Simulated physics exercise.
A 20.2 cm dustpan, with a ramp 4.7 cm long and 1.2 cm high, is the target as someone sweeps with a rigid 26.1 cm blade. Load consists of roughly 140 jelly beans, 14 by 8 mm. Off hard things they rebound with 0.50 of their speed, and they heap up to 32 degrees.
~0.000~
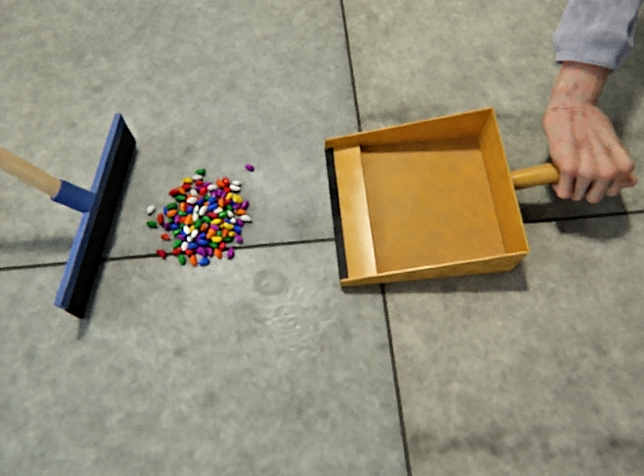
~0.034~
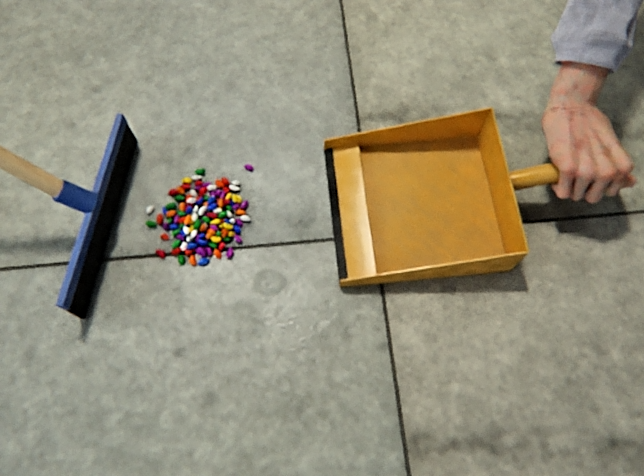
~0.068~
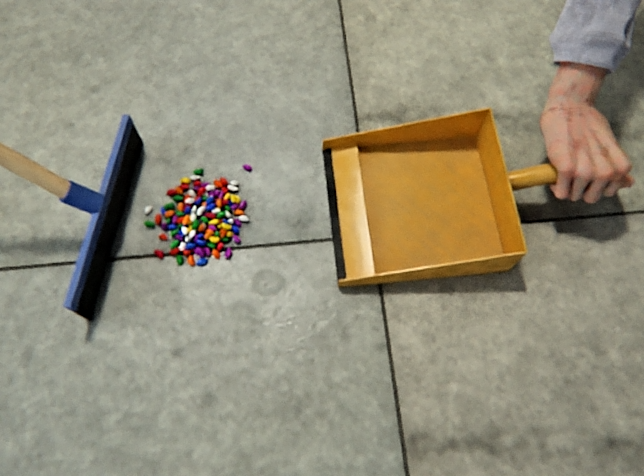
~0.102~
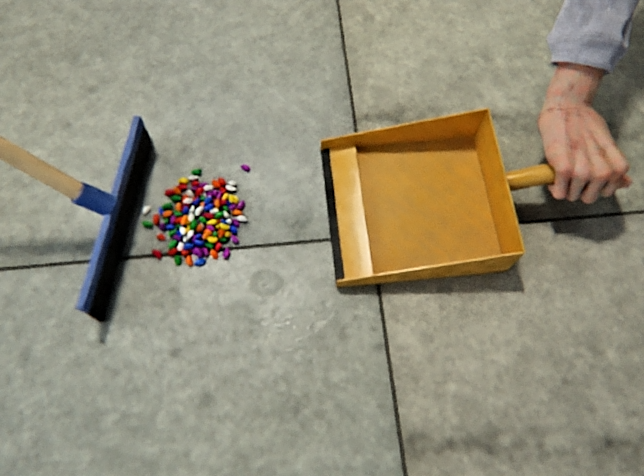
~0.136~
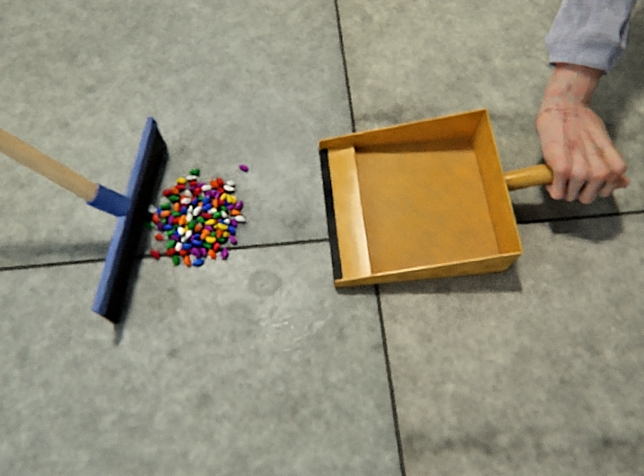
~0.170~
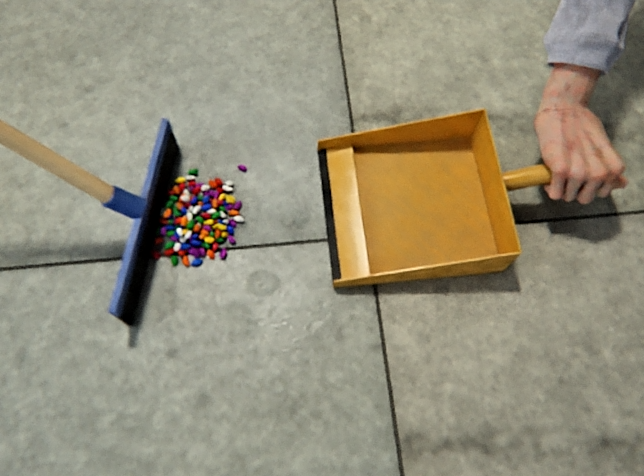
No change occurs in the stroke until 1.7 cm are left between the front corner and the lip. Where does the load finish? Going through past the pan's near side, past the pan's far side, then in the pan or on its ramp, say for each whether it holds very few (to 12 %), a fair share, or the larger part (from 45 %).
Near side holds very few. Far side holds very few. Pan holds a fair share.
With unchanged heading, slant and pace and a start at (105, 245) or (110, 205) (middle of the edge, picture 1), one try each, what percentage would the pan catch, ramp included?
Roughly 25 % and 20 %.
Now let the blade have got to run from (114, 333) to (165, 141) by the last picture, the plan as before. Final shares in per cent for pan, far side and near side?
Pan 25; far 5; near 25.
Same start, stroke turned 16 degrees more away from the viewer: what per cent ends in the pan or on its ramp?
It would be near 10 per cent.
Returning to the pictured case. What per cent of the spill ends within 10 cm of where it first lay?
Around 0 percent.
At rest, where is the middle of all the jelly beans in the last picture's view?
Near (321, 232).
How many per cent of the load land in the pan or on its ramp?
Roughly 20 per cent.
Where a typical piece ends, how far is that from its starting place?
Around 16 centimetres.
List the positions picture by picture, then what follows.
Blade from (62, 305) to (120, 121), moved 0.0 cm, 0 of the pieces shifted so far; middle of the pieces at (207, 216); pan at (428, 206), in the first frame.
Blade from (65, 305) to (122, 121), moved 0.3 cm, 0 of the pieces shifted so far; middle of the pieces at (207, 216), in the second frame.
Blade from (72, 306) to (128, 122), moved 1.4 cm, 0 of the pieces shifted so far; middle of the pieces at (205, 216), in the third frame.
Blade from (84, 308) to (139, 123), moved 3.1 cm, 0 of the pieces shifted so far; middle of the pieces at (203, 217), in the fourth frame.
Blade from (100, 310) to (153, 124), moved 5.2 cm, 2 of the pieces shifted so far; middle of the pieces at (201, 217), in the fifth frame.
Blade from (116, 312) to (167, 126), moved 7.3 cm, 23 of the pieces shifted so far; middle of the pieces at (201, 217); pan at (420, 207). Its pace works out near 0.61 m/s, heading 11 degrees towards the viewer's side, in the sixth frame.
Then, at 0.33 s, middle of the blade 13 cm from the lip; 0 % over the lip, far side 0 %, near side 0 %.
After 0.43 s, middle of the blade 7 cm from the lip; 0 % over the lip, far side 0 %, near side 5 %.
Then, at 0.67 s, middle of the blade 5 cm from the lip; 25 % over the lip, far side 0 %, near side 10 %.
By 2.2 s all is still; near side 10 %, far side 0 %, pan 20 %, in front of the lip or behind the blade 70 %.
